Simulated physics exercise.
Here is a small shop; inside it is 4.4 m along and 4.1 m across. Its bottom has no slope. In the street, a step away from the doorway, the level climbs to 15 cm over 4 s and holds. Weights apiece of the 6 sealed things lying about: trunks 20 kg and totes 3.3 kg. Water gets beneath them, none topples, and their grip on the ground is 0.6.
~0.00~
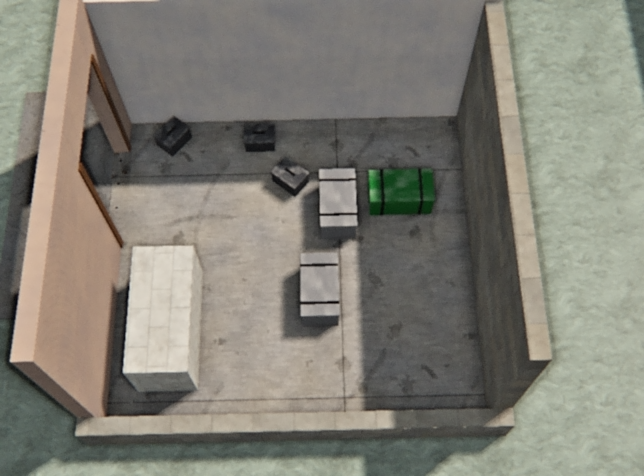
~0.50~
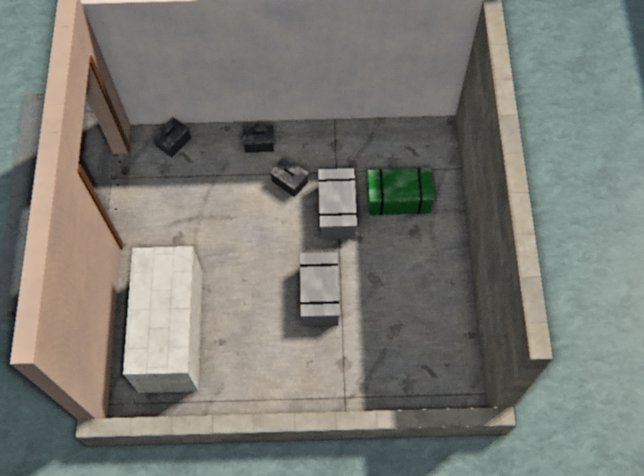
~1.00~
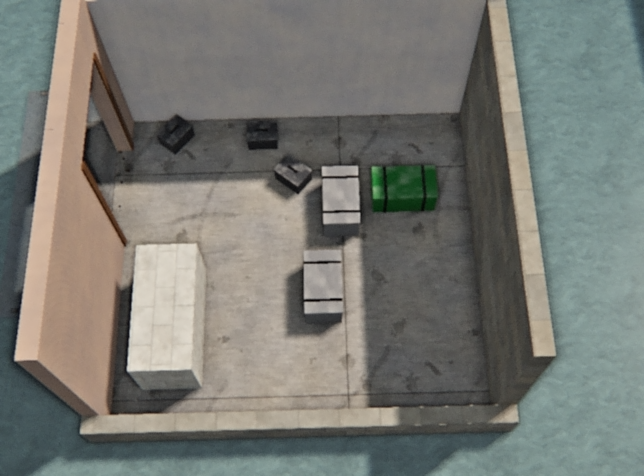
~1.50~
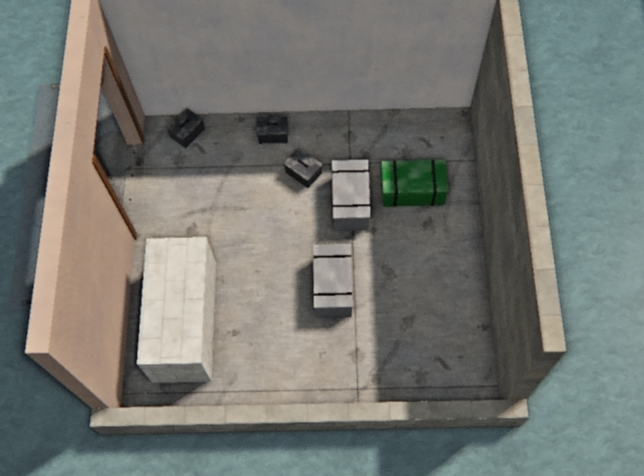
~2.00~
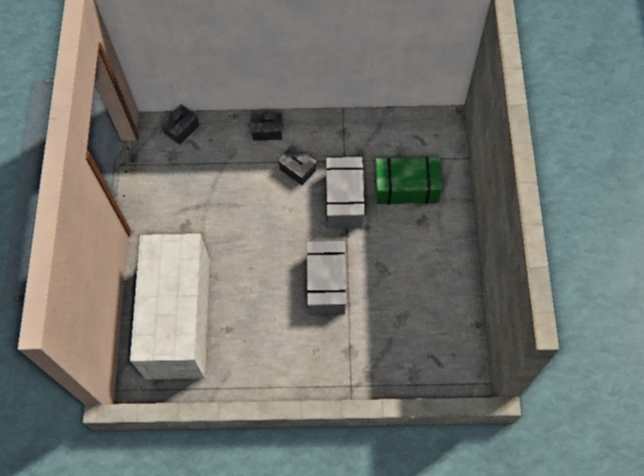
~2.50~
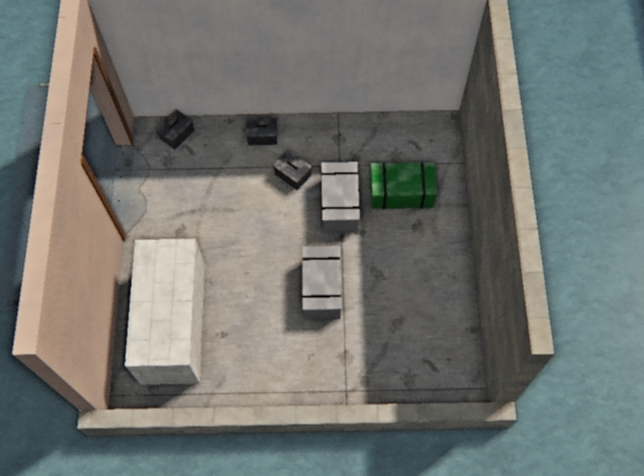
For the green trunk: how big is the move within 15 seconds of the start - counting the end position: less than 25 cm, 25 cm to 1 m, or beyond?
Green trunk ends far away.
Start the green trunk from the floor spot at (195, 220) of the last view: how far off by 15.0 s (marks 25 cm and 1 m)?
It travels far.
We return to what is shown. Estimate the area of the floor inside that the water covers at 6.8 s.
About 10.5 m2.
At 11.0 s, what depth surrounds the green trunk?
Roughly 7 cm.
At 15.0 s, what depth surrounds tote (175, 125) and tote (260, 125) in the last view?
Roughly 10 and 12 cm.
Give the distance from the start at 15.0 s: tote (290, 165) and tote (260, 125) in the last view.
In turn: 250 cm, 400 cm.
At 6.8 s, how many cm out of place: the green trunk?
Roughly 0 cm by then.
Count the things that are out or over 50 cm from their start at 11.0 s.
3 of them.
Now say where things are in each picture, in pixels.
The green trunk at (402, 185), on the bottom; water covers 0.0 m2; 0 of 6 have shifted, in the first picture.
The green trunk at (401, 185) rests on the ground; water covers 0.0 m2; 0 of 6 have shifted, in the second picture.
The green trunk at (405, 182) rests on the ground; 0.0 m2 under water; 0 of 6 have shifted, in the third picture.
The green trunk at (415, 176) rests on the ground; water covers 0.0 m2; 0 of 6 have shifted, in the fourth picture.
The green trunk at (409, 174) rests on the ground; water covers 0.0 m2; 0 of 6 have shifted, in the fifth picture.
The green trunk at (404, 179), on the bottom; water covers 0.2 m2; 0 of 6 have shifted, in the sixth picture.
After 3.5 s the green trunk is near (404, 179), 0.0 m from its start, aground; 0 afloat.
After 6.8 s the green trunk is near (404, 179), 0.0 m from its start, aground; 3 afloat.
After 11.0 s the green trunk is near (418, 211), 0.5 m from its start, afloat; 5 afloat.
After 15.0 s the green trunk is near (385, 383), 2.6 m from its start, afloat; 6 afloat.
